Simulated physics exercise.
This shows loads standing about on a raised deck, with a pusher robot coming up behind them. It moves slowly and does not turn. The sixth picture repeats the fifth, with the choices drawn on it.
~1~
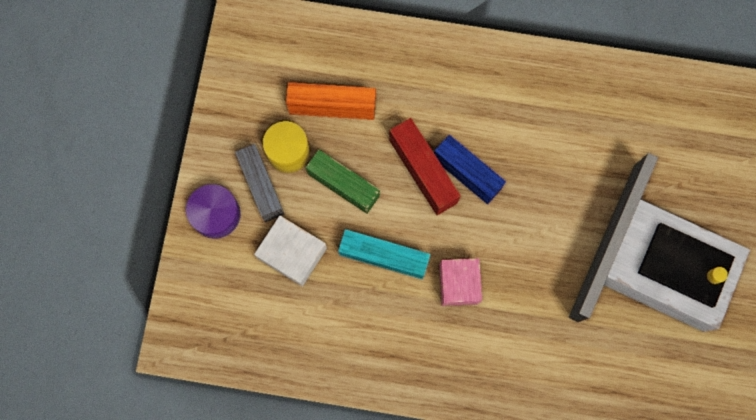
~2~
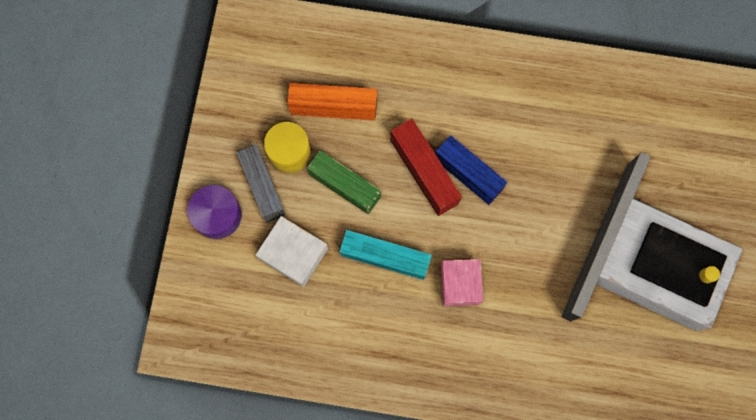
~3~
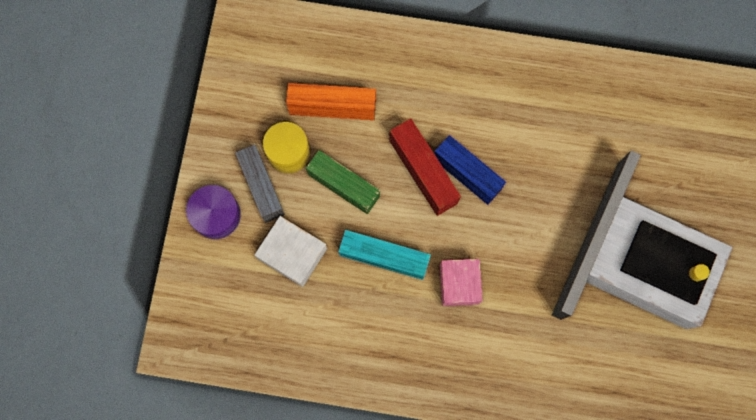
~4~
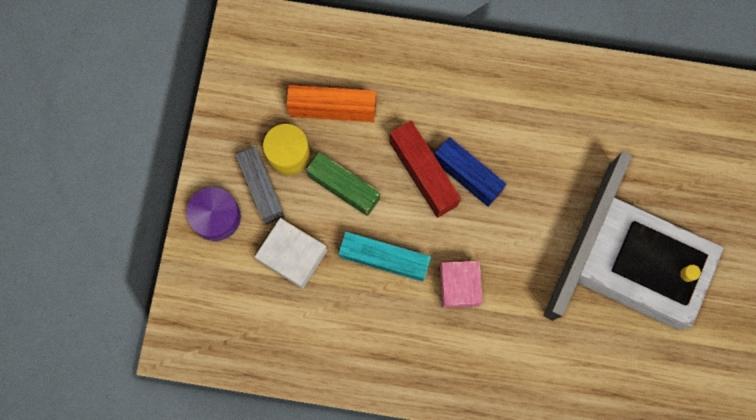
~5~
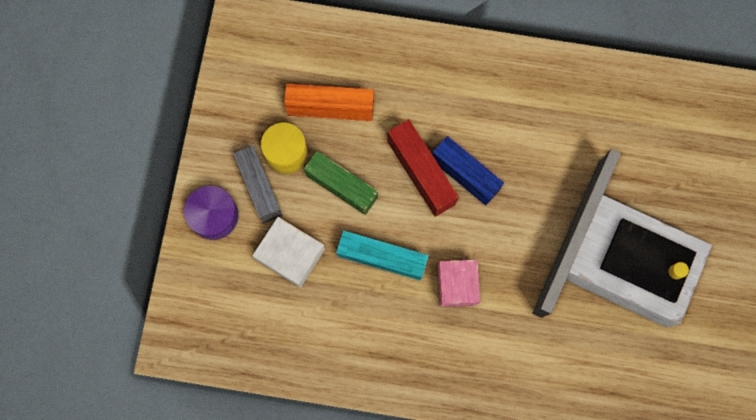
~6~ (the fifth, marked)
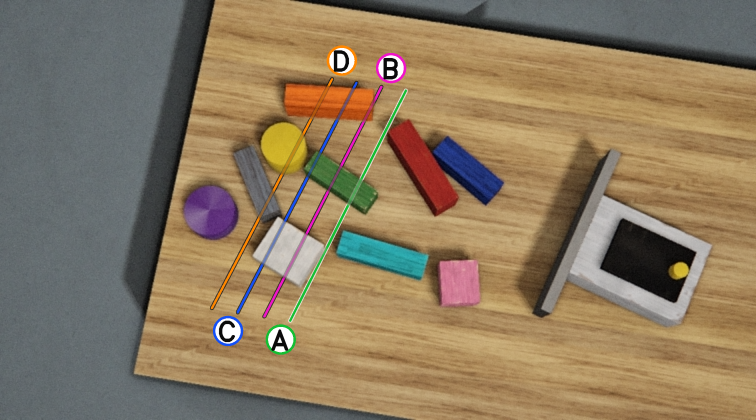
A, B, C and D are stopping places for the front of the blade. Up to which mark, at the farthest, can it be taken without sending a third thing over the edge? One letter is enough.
It can go as far as D.
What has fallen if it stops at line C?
It is the purple canister.
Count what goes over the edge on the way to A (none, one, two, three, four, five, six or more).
By then, none.
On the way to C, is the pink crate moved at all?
By then, yes.
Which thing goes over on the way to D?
The purple canister goes over.
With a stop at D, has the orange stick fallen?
No.
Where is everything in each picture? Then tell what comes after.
The first picture shows purple canister (214, 212); grey stick (260, 183); green bar (343, 182).
The second picture shows robot (673, 262); orange stick (333, 102).
The third picture shows robot (663, 260); blue stick (469, 170).
The fourth picture shows robot (654, 260); turquoise stick (385, 258).
The fifth picture shows robot (643, 258); white crate (289, 252); purple canister (212, 213); grey stick (259, 185).
On the copy, A at (350, 202); B at (325, 198); C at (299, 194); D at (274, 190).
On D. First, robot (530, 240); pink crate (413, 275); blue stick (447, 160).
Then, robot (418, 222); purple canister (191, 211); grey stick (229, 164).
Finally, robot (332, 209); purple canister over the edge; grey stick (183, 142); one fallen.
By contrast, A is within the limit but short; B is within the limit but short; C is within the limit but short.
